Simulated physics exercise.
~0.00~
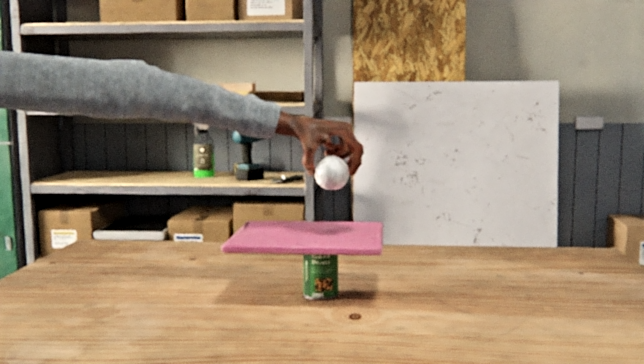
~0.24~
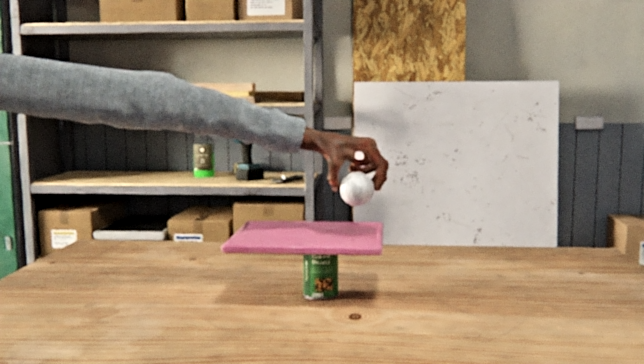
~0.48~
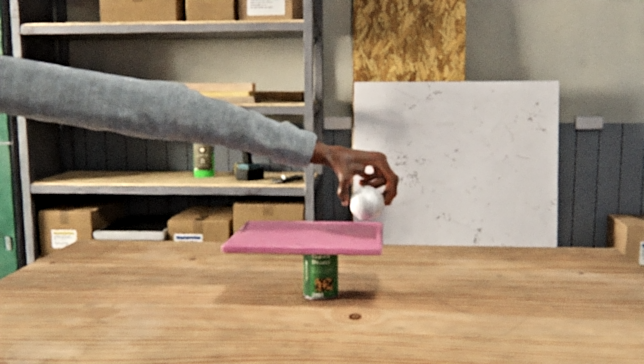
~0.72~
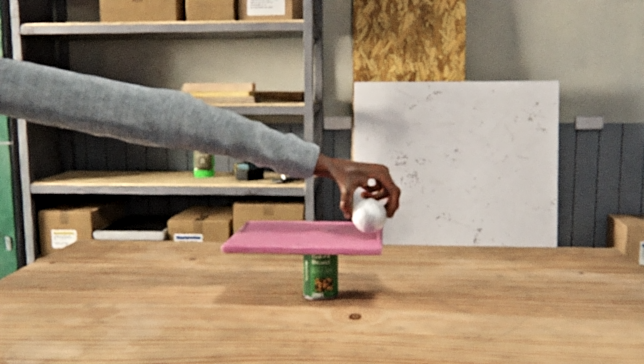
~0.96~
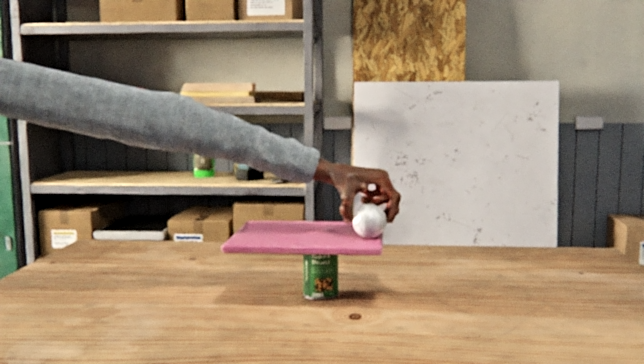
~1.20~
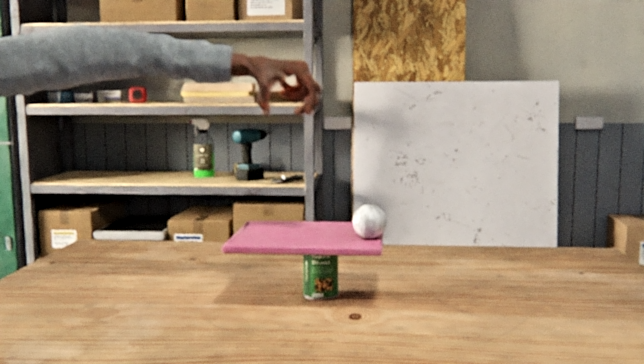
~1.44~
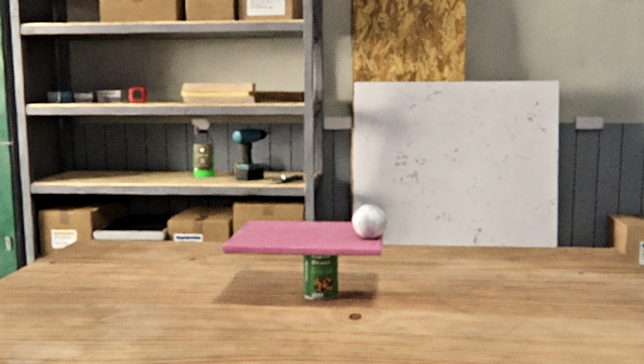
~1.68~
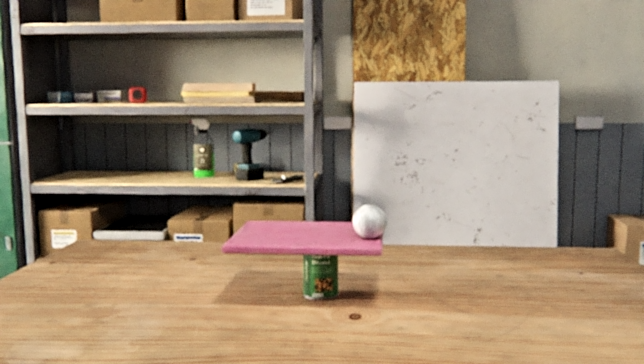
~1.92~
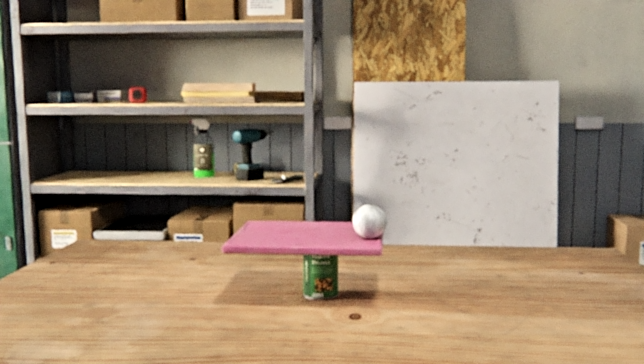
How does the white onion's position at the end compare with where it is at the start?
At the start the white onion is held in the air above the pink lid, and by the end it is lower and farther right, resting on the lid's right end.
